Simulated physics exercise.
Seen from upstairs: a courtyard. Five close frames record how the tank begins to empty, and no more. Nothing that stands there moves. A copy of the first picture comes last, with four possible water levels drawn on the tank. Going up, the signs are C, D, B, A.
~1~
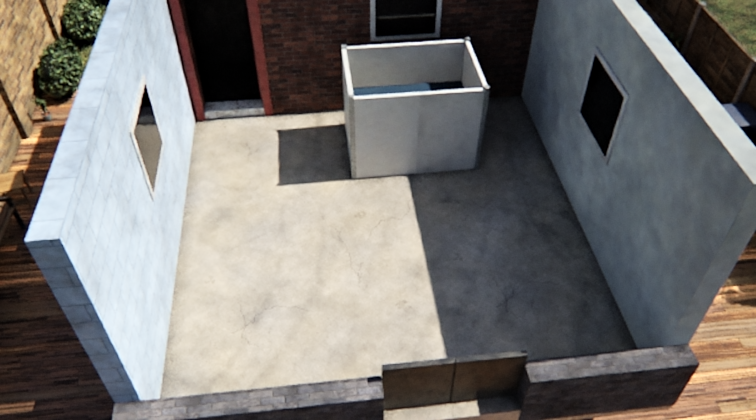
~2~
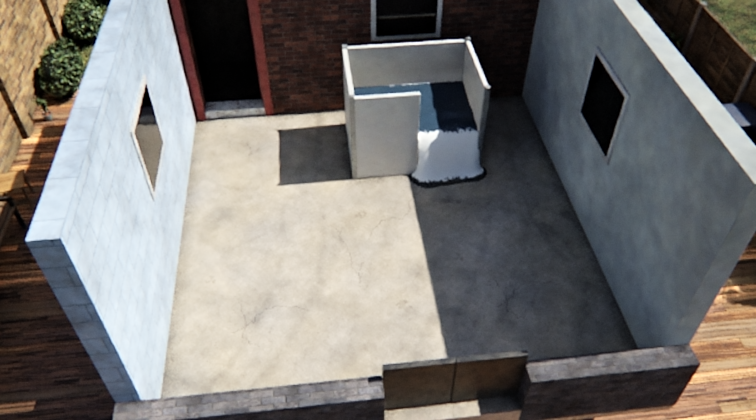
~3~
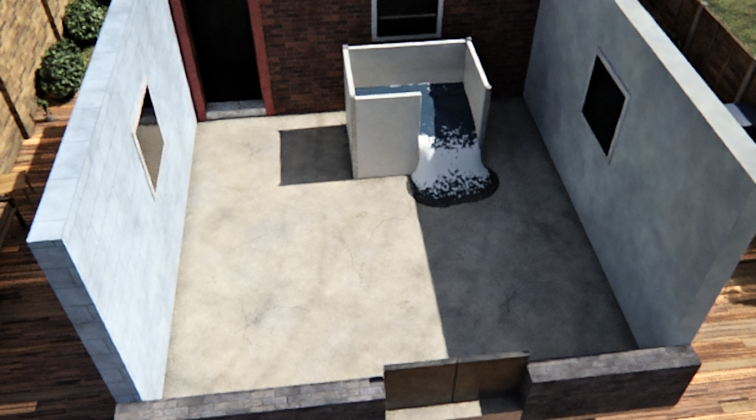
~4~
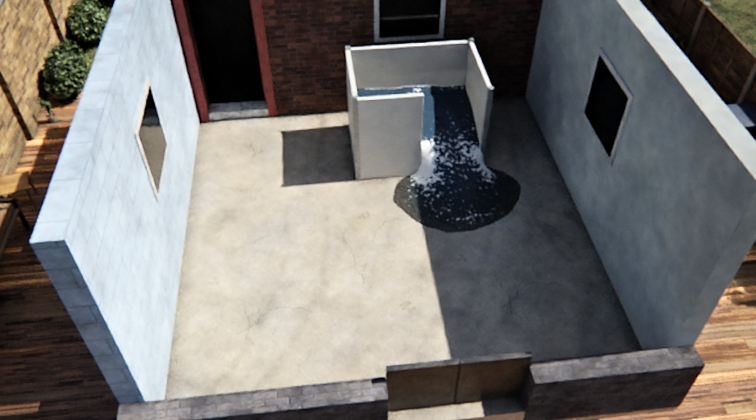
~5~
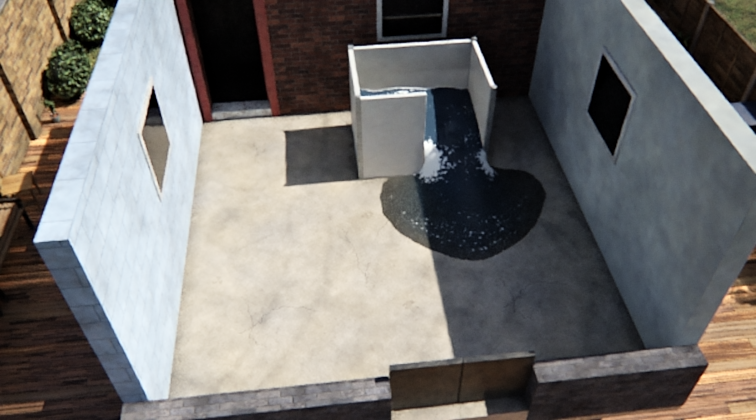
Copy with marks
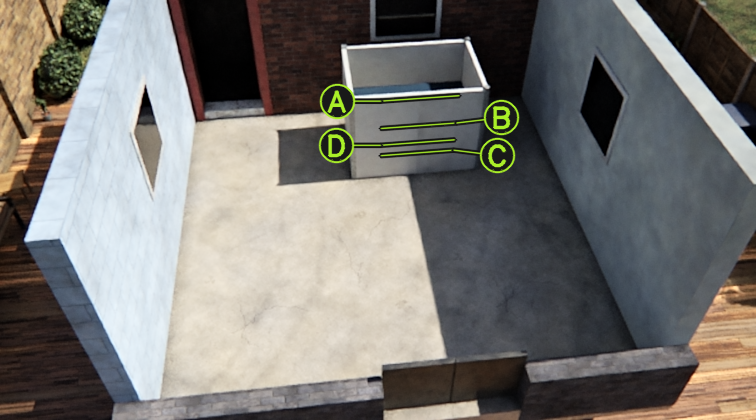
The clip opens on a walled patio seen from above, with a pale tank of still water near the brick wall. Part of the tank's front disappears and water pours out through the gap, foaming white. A dark, rounded puddle then spreads steadily wider across the concrete.
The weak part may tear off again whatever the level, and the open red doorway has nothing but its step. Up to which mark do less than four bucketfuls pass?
Go for B.
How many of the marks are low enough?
Three.
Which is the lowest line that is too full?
Line A.
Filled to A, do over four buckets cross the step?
Yes, that goes wrong.
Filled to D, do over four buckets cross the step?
No.
On the marked copy, A at (420, 98); B at (418, 125); C at (417, 152); D at (418, 142); from the bottom up C, D, B, A.
If A is chosen, about 9 bucketfuls get in.
If B is chosen, a bucket or two gets in.
If C is chosen, nothing gets over.
If D is chosen, nothing gets over.
